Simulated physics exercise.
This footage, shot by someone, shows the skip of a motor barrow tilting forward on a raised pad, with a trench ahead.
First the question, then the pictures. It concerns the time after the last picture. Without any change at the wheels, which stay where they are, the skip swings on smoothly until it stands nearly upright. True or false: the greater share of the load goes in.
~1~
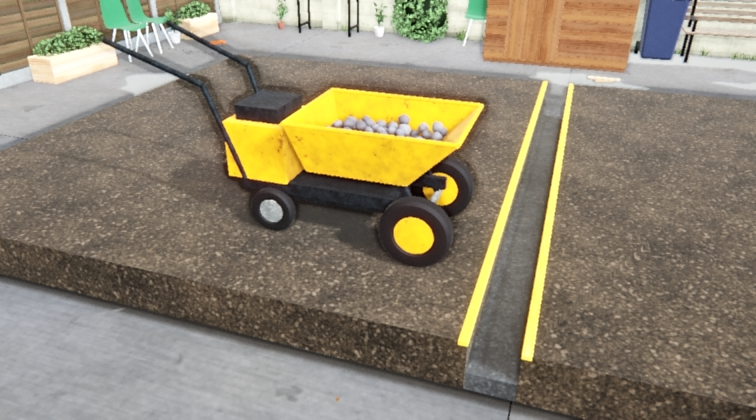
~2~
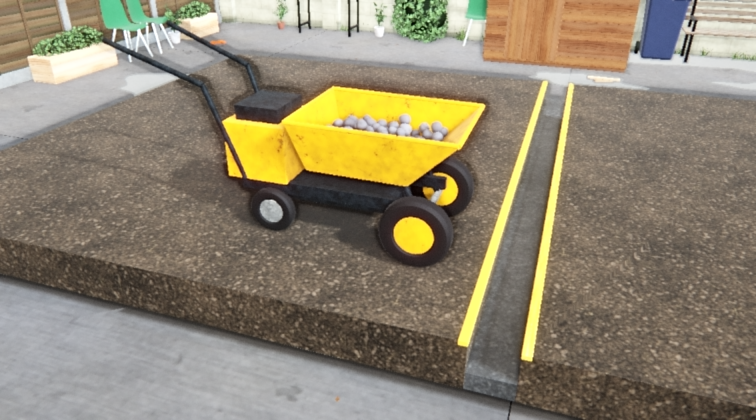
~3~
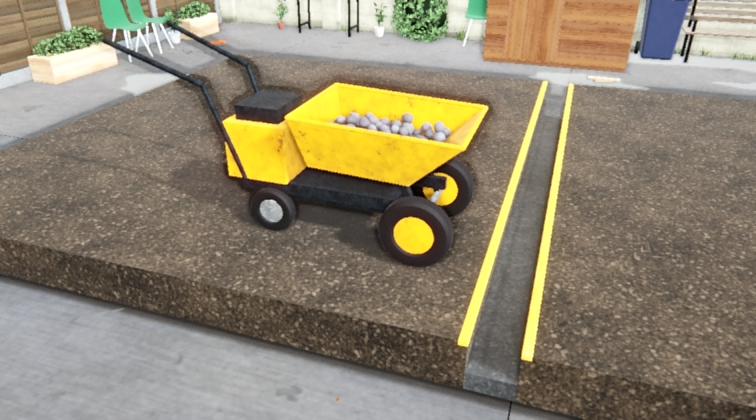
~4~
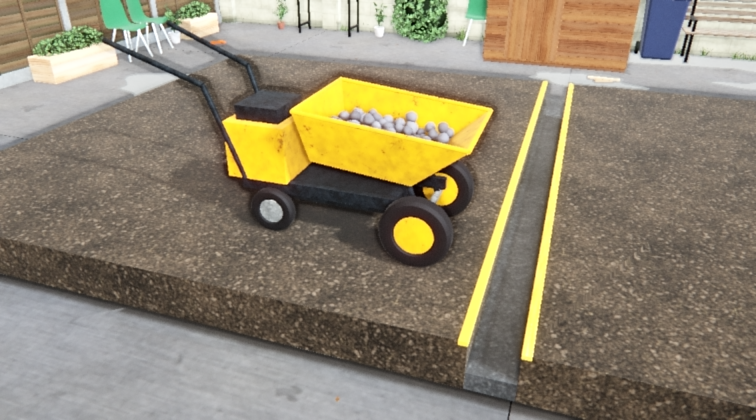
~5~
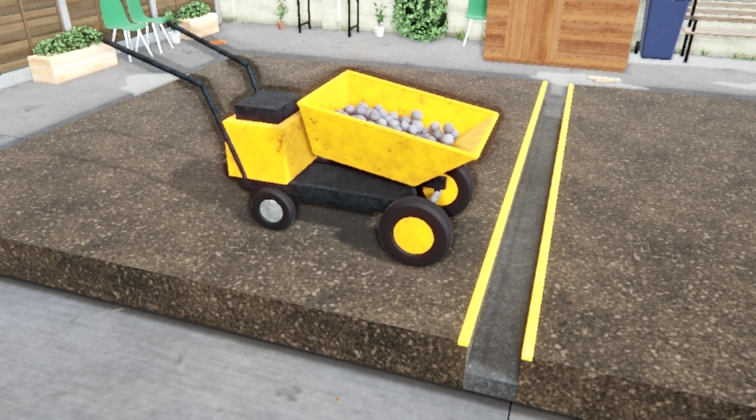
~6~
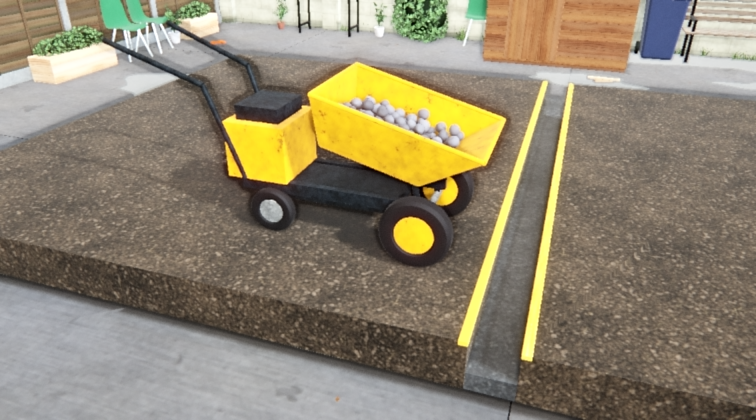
False.
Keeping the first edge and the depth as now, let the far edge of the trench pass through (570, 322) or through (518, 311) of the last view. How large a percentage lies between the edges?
The first try gives 80 percent, then the second gives 0 percent.
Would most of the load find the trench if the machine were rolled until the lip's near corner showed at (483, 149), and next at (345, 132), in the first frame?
At the first place under half, at the second below a half.
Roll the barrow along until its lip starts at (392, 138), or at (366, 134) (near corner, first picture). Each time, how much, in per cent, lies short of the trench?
First spot 20 per cent, second spot 40 per cent.
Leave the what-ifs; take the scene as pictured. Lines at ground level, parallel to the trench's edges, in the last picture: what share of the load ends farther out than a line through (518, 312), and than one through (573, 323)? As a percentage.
Around 80 in a hundred for the first, 50 in a hundred for the second.
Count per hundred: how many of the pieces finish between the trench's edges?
Roughly 20 %.
Soon after the last picture, skip tipped steeply; all in the skip.
A little later, skip tipped right over; about half in the skip; a small part in or heaped over the trench; about half beyond it; a stray few falling.
Later still, skip tipped right over; a stray few in the skip; about a quarter in or heaped over the trench; most beyond it.
At rest, skip tipped right over; about a quarter in or heaped over the trench; most beyond it.
